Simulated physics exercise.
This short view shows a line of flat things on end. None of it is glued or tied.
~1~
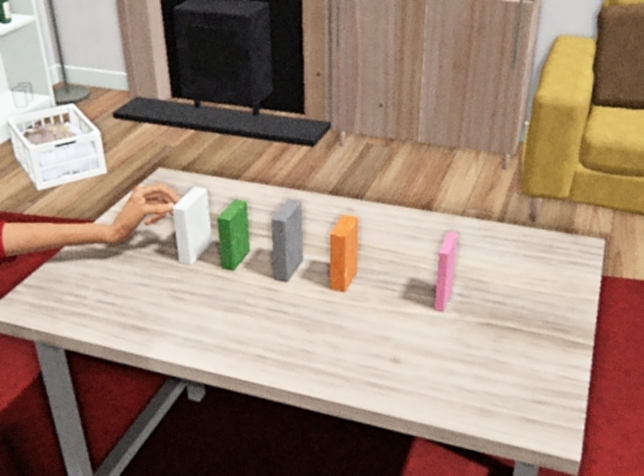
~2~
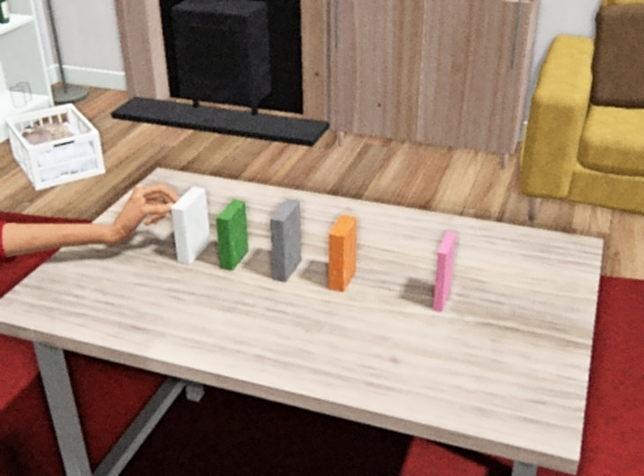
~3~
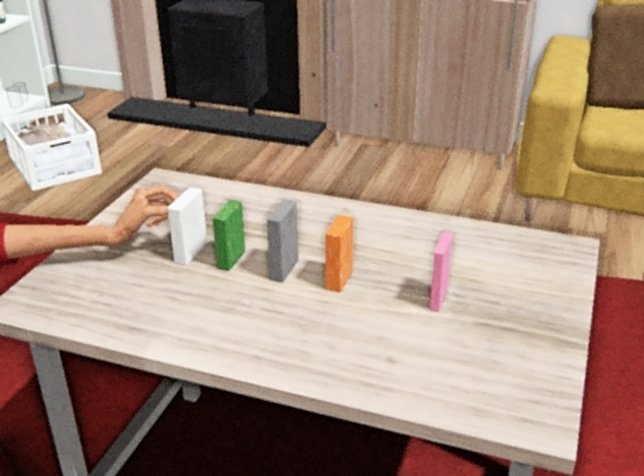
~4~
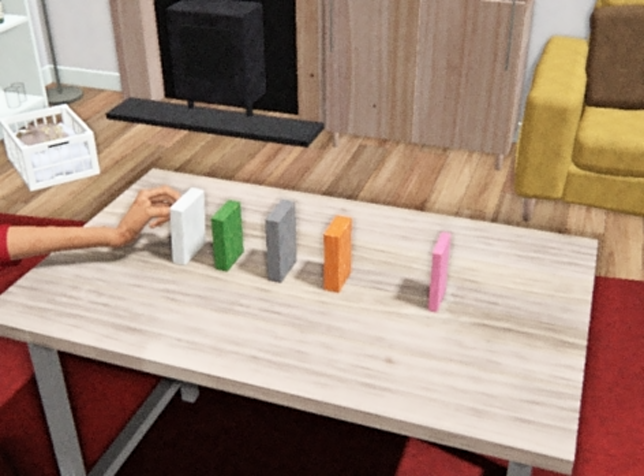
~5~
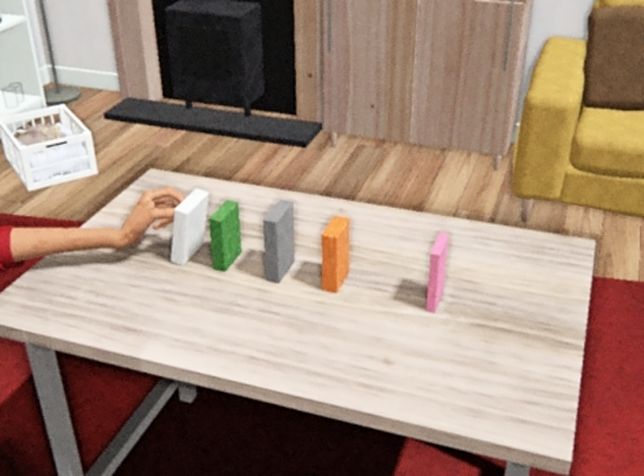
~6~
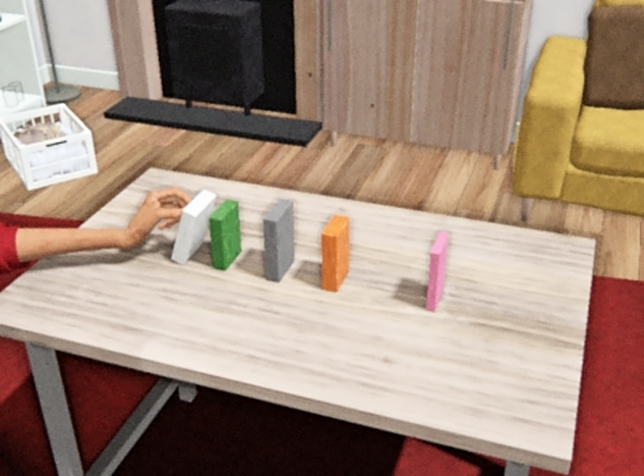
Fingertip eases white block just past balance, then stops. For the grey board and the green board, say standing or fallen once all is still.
In order: The grey board goes down, the green board goes down.
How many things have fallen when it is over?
4.
Then, 0.30 s past the last view, white block 59° over; green board rocked 39° from its first pose near (245, 240).
Then, 0.50 s past the last view, white block 70° over; green board rocked 66° from its first pose near (256, 250); grey board rocked 28° from its first pose near (296, 244).
Then, 0.60 s past the last view, white block 72° over; green board rocked 73° from its first pose near (257, 253); grey board rocked 51° from its first pose near (309, 253); orange board rocked 17° from its first pose.
Then, 0.70 s past the last view, white block 72° over; grey board rocked 73° from its first pose near (318, 264); green board on its side near (258, 254); orange board rocked 69° from its first pose.
Finally, down or leaning hard on the table, orange board, green board and grey board. Final places as the last picture's camera would see them, grey board near (320, 265), green board near (259, 255).
